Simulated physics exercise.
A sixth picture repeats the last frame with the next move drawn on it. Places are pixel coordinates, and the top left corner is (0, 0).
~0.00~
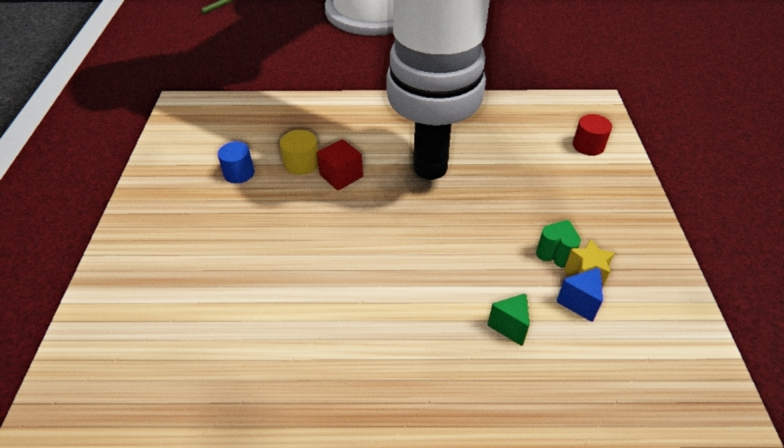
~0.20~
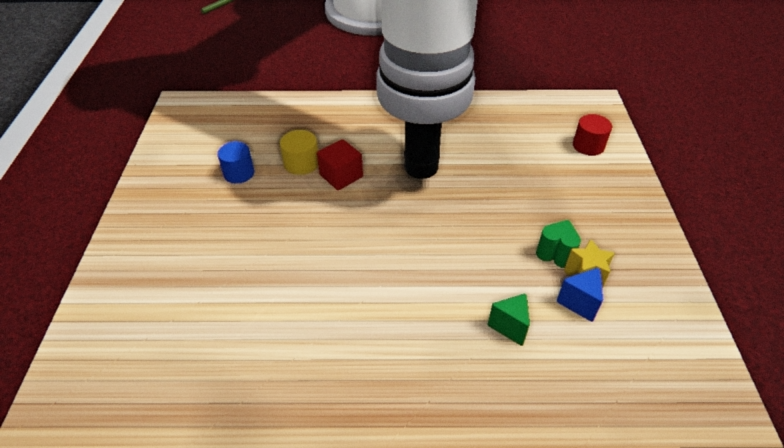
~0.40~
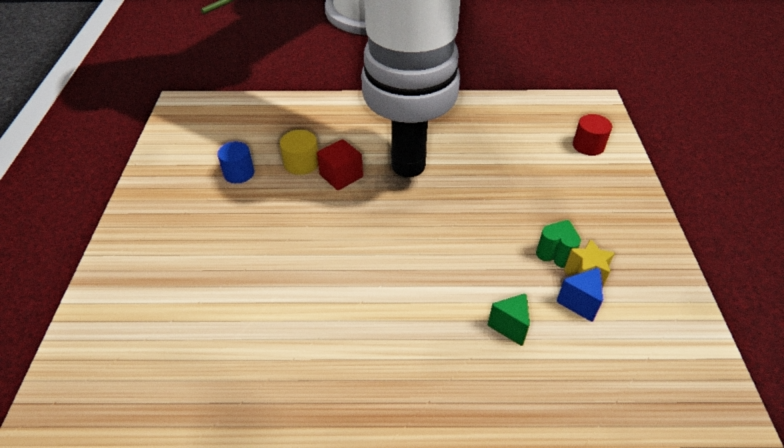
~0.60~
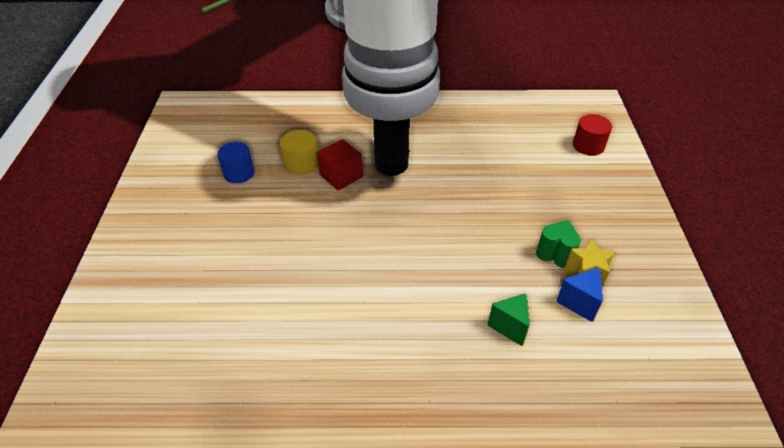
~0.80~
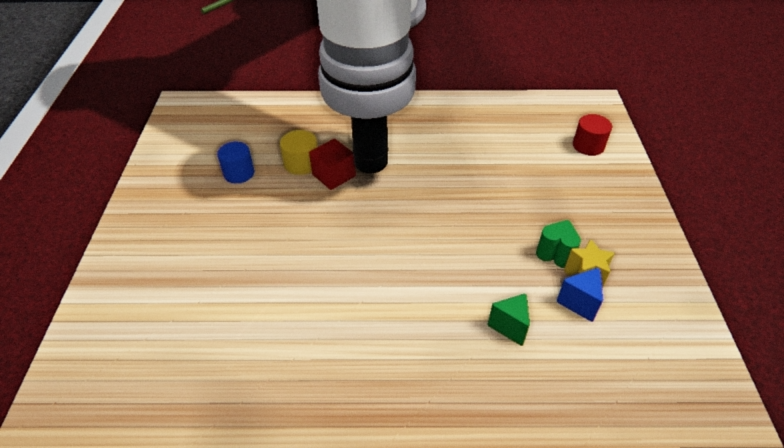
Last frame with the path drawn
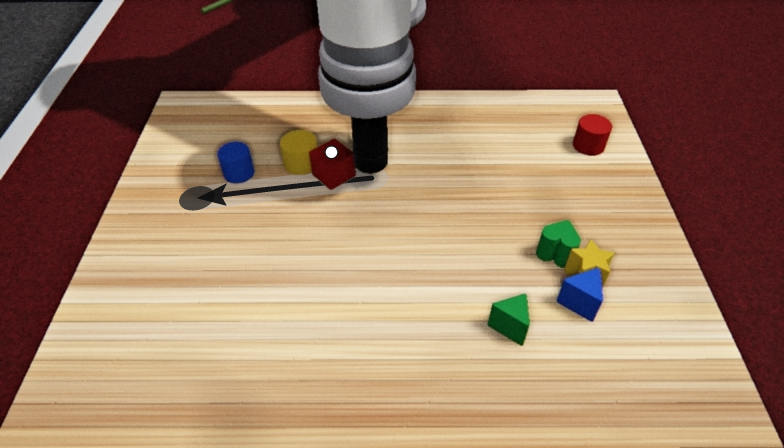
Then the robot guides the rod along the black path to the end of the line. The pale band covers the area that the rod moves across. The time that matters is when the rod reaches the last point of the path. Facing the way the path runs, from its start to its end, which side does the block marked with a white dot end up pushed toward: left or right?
Well, taking the path from its start to its end as straight ahead, the block marked with a white dot moves to the right.
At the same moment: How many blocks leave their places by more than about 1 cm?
The result: Three blocks or more.
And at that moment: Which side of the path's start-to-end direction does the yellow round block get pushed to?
The yellow round block is shifted sideways to the right, facing along the path from start to end.
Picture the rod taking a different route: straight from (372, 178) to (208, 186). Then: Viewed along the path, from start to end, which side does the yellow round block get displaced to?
Sideways shift: Right.
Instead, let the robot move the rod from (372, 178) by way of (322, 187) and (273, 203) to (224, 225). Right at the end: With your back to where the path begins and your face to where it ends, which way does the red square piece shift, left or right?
It heads right.
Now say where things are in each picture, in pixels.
Rod's lower end (430, 169); blue round block (233, 151); yellow round block (298, 141); red square piece (339, 153), in the first picture.
Rod (421, 169); blocks still, in the second picture.
Rod (409, 167); blocks still, in the third picture.
Rod (392, 166); blocks still, in the fourth picture.
Rod (371, 163); blue round block (233, 151); yellow round block (298, 141); red square piece (331, 152), in the fifth picture.
Drawn move, from (372, 178) directly to (197, 198); the dot is on the red square piece.
The first path, step by step. One third of the way, rod (312, 170); yellow round block (268, 134); red square piece (271, 158).
Two thirds of the way, rod (252, 176); blue round block (201, 145); yellow round block (265, 133); red square piece (210, 165).
At the end, rod (192, 183); blue round block (189, 140); yellow round block (265, 133); red square piece (164, 160), turned 50° clockwise.
